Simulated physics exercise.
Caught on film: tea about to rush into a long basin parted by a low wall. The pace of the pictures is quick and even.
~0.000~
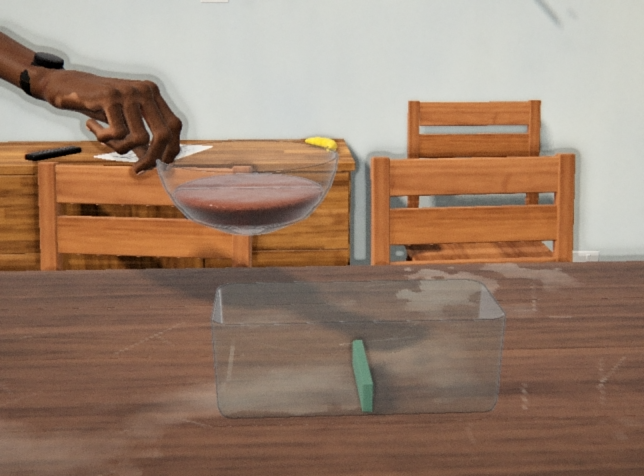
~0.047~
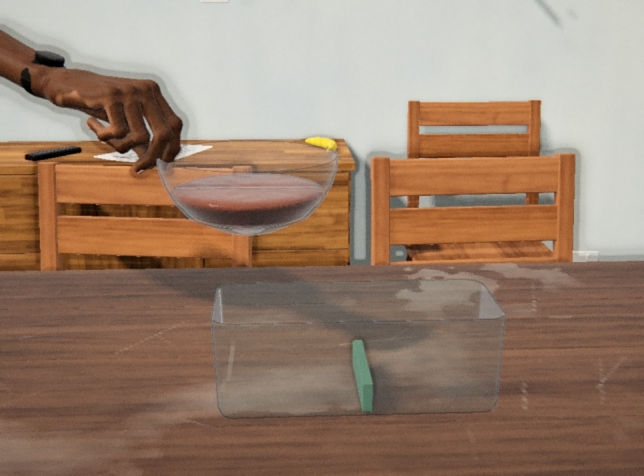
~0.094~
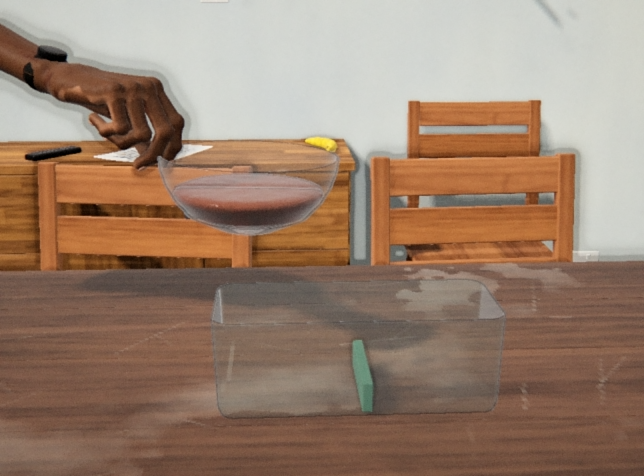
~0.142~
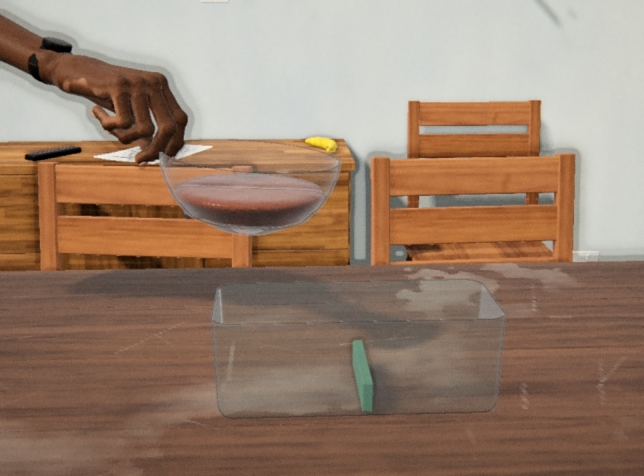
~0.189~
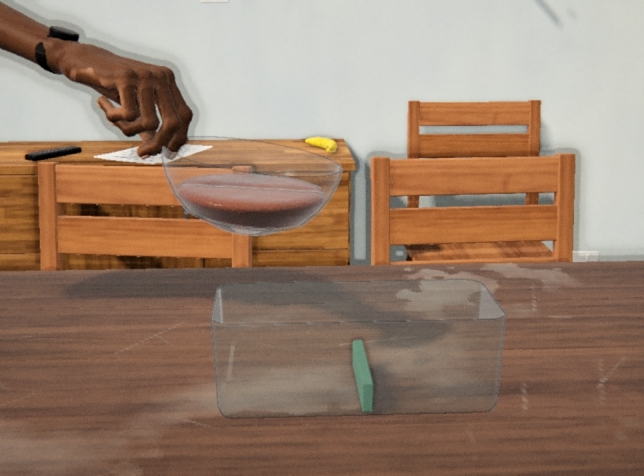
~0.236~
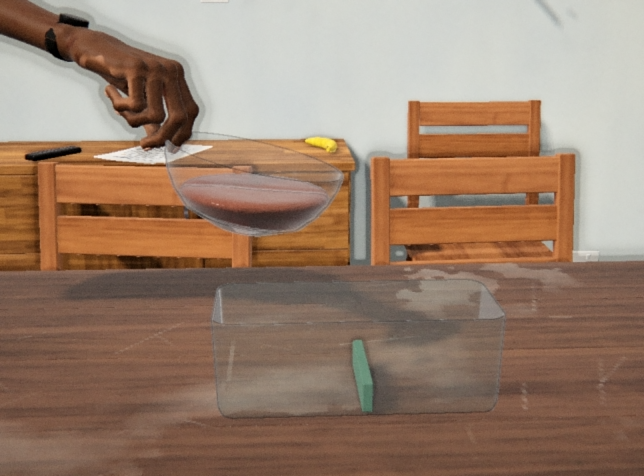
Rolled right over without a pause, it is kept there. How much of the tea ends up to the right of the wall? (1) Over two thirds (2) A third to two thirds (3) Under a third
2, A third to two thirds.
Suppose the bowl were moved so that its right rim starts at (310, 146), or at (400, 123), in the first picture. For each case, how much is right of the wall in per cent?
First try: About 30 %; second try: About 85 %.
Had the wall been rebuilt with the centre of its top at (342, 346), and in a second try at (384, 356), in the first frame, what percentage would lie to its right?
In order, 75 and 25 in a hundred.
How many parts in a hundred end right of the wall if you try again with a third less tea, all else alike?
About 40 in a hundred.
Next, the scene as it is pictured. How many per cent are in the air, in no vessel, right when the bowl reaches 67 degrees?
40 %.
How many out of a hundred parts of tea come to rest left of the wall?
Around 45 %.
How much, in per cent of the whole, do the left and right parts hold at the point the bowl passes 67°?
0 % left, 15 % right.
A moment on, the bowl is tipped part way and 47 per cent is still to pour, 1 is left of the wall and 13 right of it.
Next, the bowl is tipped on its side and 3 per cent is still to pour, 35 is left of the wall and 56 right of it.
Then the bowl is tipped on its side and 0 per cent is still to pour, 43 is left of the wall and 56 right of it.
Later the bowl is tipped on its side and 0 per cent is still to pour, 43 is left of the wall and 56 right of it.
At rest 44 per cent lies left of the wall, 56 right of it and 1 outside.
